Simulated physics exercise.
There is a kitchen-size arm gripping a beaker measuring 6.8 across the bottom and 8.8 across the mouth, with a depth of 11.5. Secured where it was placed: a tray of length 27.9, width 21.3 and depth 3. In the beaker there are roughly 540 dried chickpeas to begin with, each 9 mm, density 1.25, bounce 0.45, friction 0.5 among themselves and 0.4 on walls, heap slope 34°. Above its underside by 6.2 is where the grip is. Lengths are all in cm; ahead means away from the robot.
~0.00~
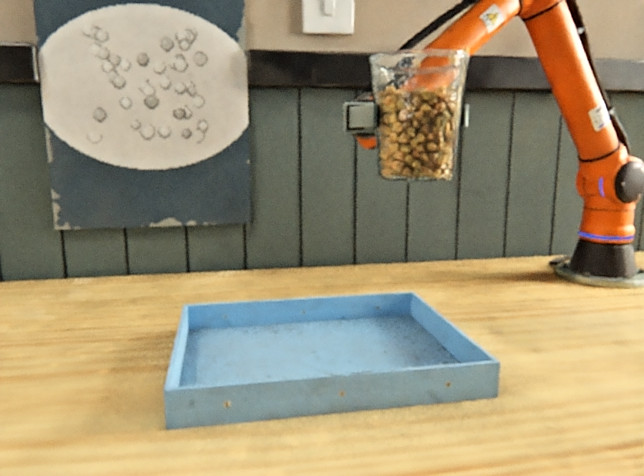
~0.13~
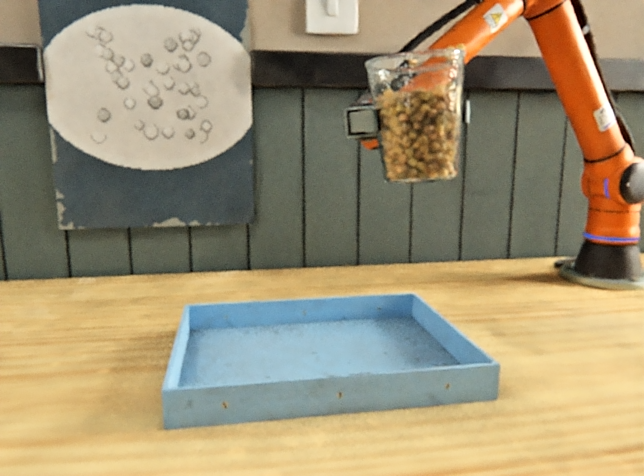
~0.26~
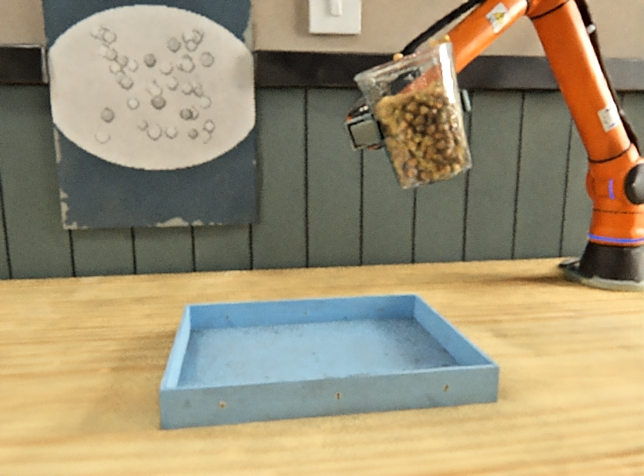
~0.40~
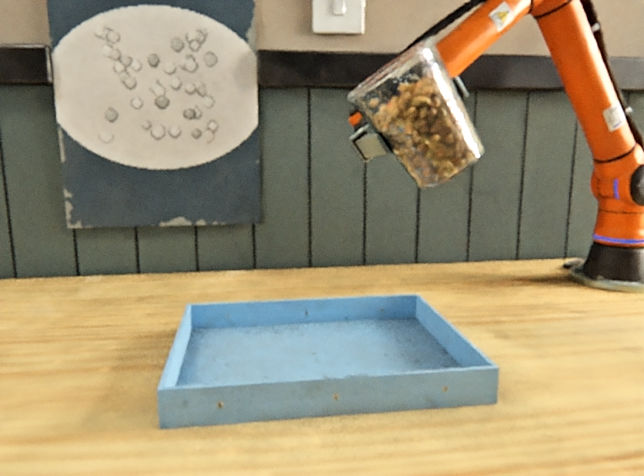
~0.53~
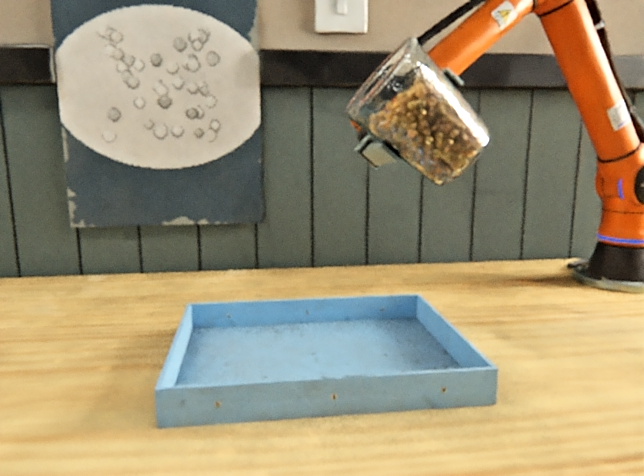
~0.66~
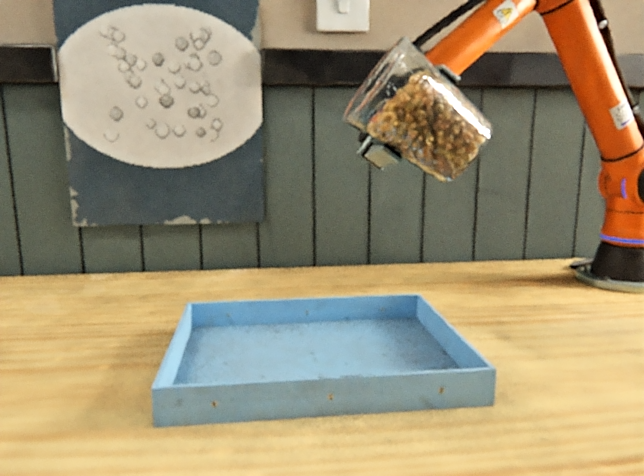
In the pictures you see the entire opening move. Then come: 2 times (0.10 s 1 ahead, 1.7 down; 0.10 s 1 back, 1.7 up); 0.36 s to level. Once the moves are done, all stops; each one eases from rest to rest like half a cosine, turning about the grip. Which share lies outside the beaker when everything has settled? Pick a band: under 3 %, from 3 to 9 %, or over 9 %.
Under 3 %.
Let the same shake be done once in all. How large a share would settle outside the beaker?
It would then be around 0 per cent.
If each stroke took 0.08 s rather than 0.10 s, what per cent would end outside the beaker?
That gives about 0 percent.
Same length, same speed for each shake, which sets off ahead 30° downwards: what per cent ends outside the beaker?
Result: Approx. 0 %.
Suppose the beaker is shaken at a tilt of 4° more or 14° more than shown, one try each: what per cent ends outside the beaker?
0 and 0 %.
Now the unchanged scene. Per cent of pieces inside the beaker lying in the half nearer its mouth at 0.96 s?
Near 40 in a hundred.
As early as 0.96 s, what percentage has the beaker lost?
Roughly 0 percent up to then.
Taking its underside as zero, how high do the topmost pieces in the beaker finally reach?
About 10.5 cm.
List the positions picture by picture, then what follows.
In the first picture, the beaker middle at (417, 121), level; upper third of the load around (417, 103), from x 380 to 465, top at y 55; 540 in the beaker.
In the second picture, the beaker middle at (418, 121), tilted 5° forward; upper third of the load around (419, 103), from x 380 to 460, top at y 50.
In the third picture, the beaker middle at (419, 121), tilted 19° forward; upper third of the load around (421, 104), from x 375 to 460, top at y 40.
In the fourth picture, the beaker middle at (421, 120), tilted 35° forward; upper third of the load around (423, 104), from x 370 to 475, top at y 75.
In the fifth picture, the beaker middle at (422, 119), tilted 49° forward; upper third of the load around (424, 103), from x 375 to 480, top at y 70.
In the sixth picture, the beaker middle at (421, 118), tilted 54° forward; upper third of the load around (424, 102), from x 370 to 480, top at y 75; 540 in the beaker.
After 0.96 s, tilted 54° forward, highest piece 26 above the table; 540 in the beaker.
After 1.27 s, tilted 20° forward, highest piece 28 above the table; 540 in the beaker.
After 1.62 s, level, highest piece 29 above the table; 540 in the beaker.
After 2.67 s, level, highest piece 29 above the table; 540 in the beaker.
In the end, 540 in the beaker. That is 0 % outside the beaker.
